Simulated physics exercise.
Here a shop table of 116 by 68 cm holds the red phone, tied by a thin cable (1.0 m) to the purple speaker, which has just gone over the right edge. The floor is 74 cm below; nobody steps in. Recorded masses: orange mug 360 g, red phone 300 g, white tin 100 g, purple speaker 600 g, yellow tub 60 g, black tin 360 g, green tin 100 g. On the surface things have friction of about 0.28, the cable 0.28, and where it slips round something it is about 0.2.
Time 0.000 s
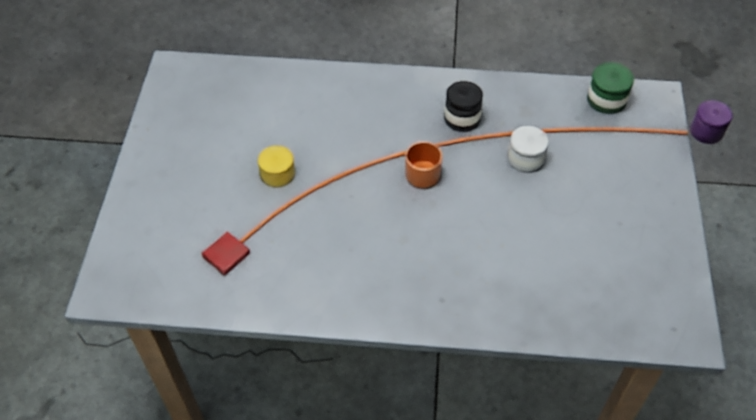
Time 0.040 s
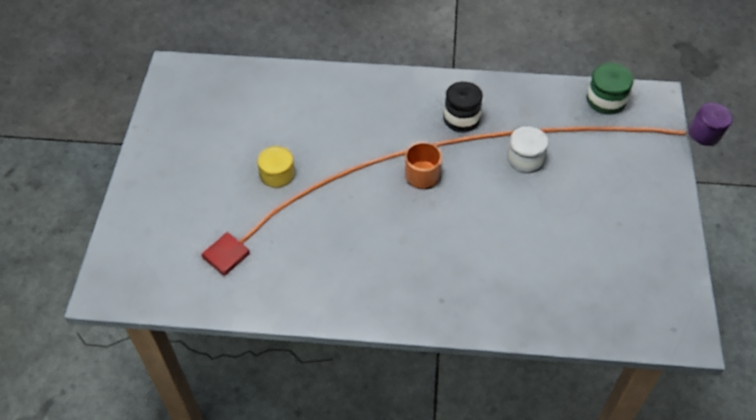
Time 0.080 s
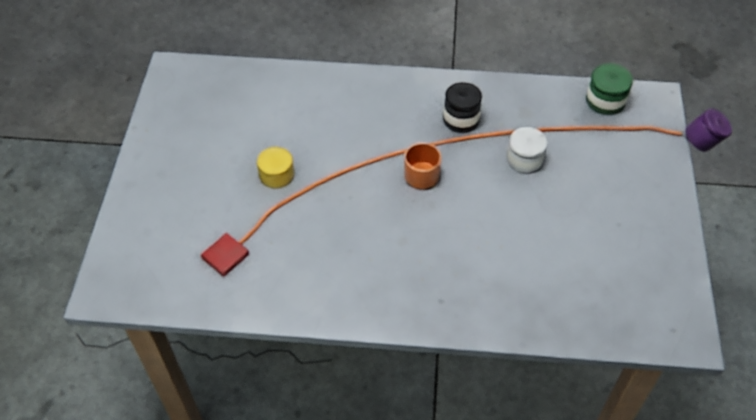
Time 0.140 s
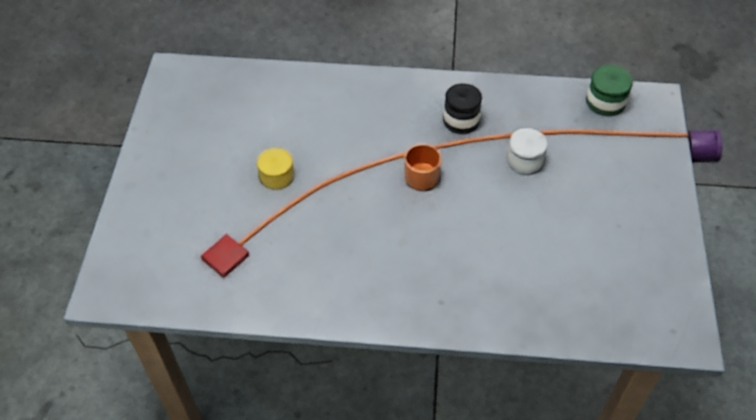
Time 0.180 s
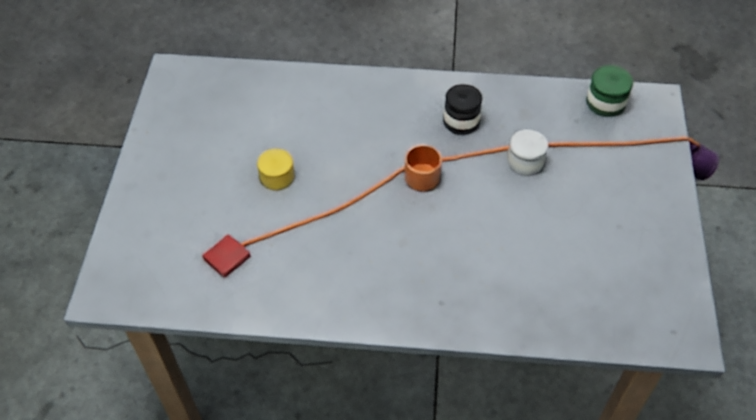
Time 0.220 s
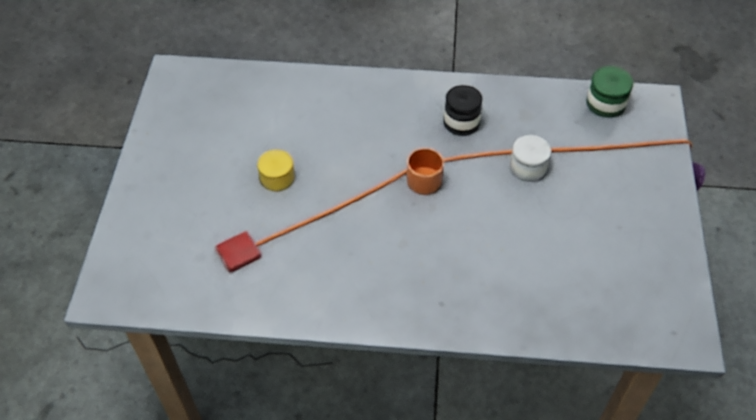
On a grey table, a purple object drops past the right edge, tugging a red block slightly by an orange cord.
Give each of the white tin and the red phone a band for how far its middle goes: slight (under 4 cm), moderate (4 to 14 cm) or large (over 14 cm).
Bands given - white tin: Moderate; red phone: Large.
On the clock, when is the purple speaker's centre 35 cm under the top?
Around 0.44 seconds on the clock.
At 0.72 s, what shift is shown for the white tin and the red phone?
The white tin is 6 cm out and the red phone is 70 cm out.
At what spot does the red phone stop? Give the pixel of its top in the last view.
Near (674, 126).
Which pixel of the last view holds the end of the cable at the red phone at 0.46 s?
You'll find it near pixel (385, 187).
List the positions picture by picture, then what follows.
In the first picture, white tin (530, 140); red phone (225, 251); cable runs through (640, 130) (456, 141) (367, 165) (284, 207).
In the second picture, purple speaker (715, 114); cable runs through (638, 130) (454, 141) (282, 207).
In the third picture, purple speaker (709, 130); cable runs through (635, 128) (451, 141) (279, 205).
In the fourth picture, purple speaker (704, 146); cable runs through (641, 134) (456, 143) (284, 210).
In the fifth picture, purple speaker (697, 161); cable runs through (660, 141) (471, 155) (298, 224).
In the sixth picture, white tin (532, 149); red phone (238, 249); cable runs through (677, 142) (581, 149) (486, 154) (396, 177) (310, 220).
At 0.5 s, the cable's tail end at (385, 187); red phone 31 cm off its start, white tin 6 cm off its start, purple speaker over the edge.
At 0.7 s, the cable's tail end at (555, 139); red phone 68 cm off its start, white tin 6 cm off its start, purple speaker over the edge.
At 1.0 s, the cable's tail end at (646, 119); red phone 88 cm off its start at (642, 126), white tin 6 cm off its start at (542, 167), purple speaker over the edge.
At 1.2 s, the cable's tail end at (678, 119); red phone 95 cm off its start, white tin 6 cm off its start, purple speaker over the edge.
At 2.4 s, the cable's tail end at (678, 119); red phone 95 cm off its start at (674, 126), white tin 6 cm off its start at (542, 167), purple speaker over the edge, orange mug 11 cm off its start at (481, 175).
